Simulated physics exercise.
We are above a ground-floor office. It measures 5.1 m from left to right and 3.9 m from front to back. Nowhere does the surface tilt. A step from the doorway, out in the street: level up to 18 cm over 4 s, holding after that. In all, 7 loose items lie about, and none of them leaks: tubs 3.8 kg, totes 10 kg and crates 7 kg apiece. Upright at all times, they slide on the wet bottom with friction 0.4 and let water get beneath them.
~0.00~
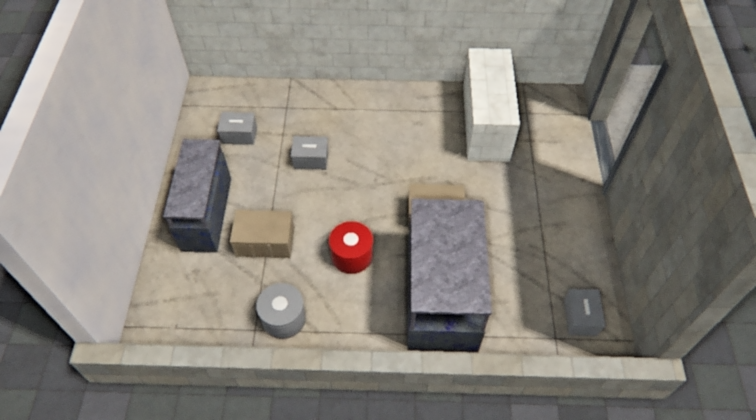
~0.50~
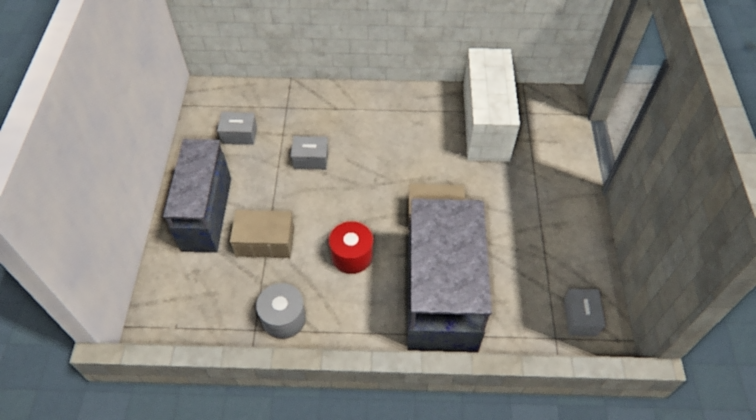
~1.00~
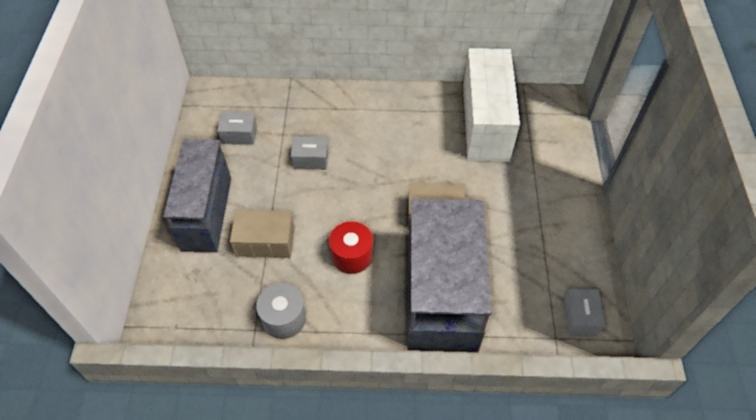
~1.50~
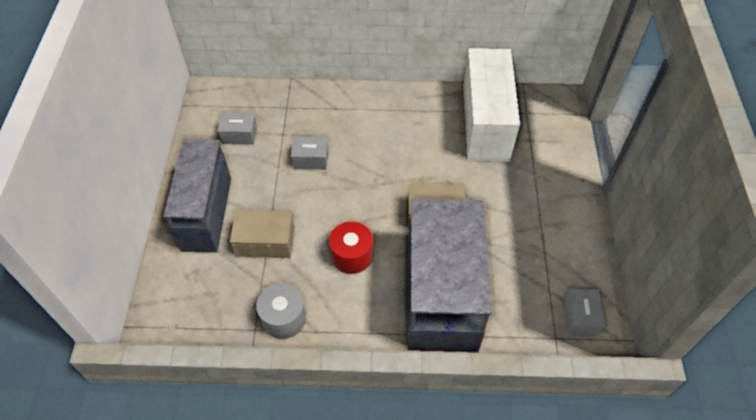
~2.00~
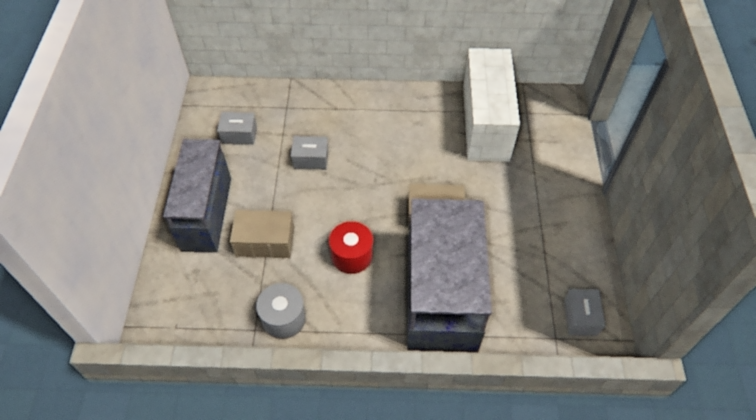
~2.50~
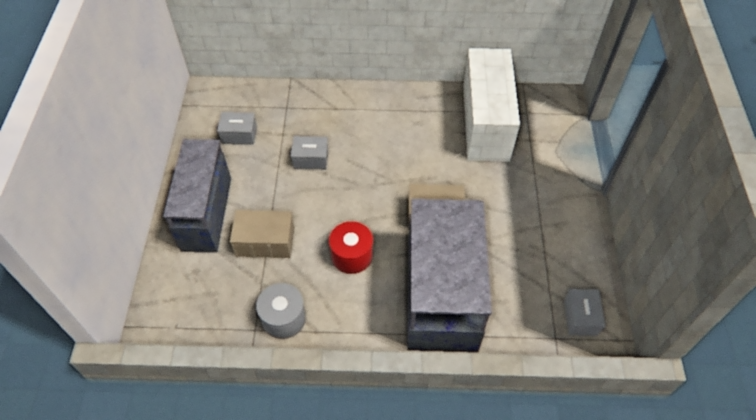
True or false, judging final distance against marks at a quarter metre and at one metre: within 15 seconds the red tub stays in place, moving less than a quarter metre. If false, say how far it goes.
False, a quarter metre to one metre.
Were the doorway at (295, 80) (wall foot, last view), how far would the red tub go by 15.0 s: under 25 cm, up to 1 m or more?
In that case the red tub travels far.
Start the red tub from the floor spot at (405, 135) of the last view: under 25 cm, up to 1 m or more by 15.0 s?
In that run it wanders a bit.
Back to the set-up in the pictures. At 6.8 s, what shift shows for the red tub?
Roughly 30 centimetres by that point.
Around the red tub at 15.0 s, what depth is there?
Somewhere close to 4 cm.
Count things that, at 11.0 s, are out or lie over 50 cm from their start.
It comes to 4.
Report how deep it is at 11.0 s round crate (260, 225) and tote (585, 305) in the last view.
I'd put it at 4 cm and 7 cm respectively.
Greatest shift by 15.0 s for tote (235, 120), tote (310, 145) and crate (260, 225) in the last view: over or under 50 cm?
Well, in sequence it's smaller, smaller, farther.
After 3.5 s the red tub is near (351, 239), 0.0 m from its start, aground; 0 afloat.
After 6.8 s the red tub is near (328, 254), 0.3 m from its start, aground; 0 afloat.
After 11.0 s the red tub is near (319, 276), 0.5 m from its start, afloat; 3 afloat.
After 15.0 s the red tub is near (386, 288), 0.7 m from its start, afloat; 5 afloat.
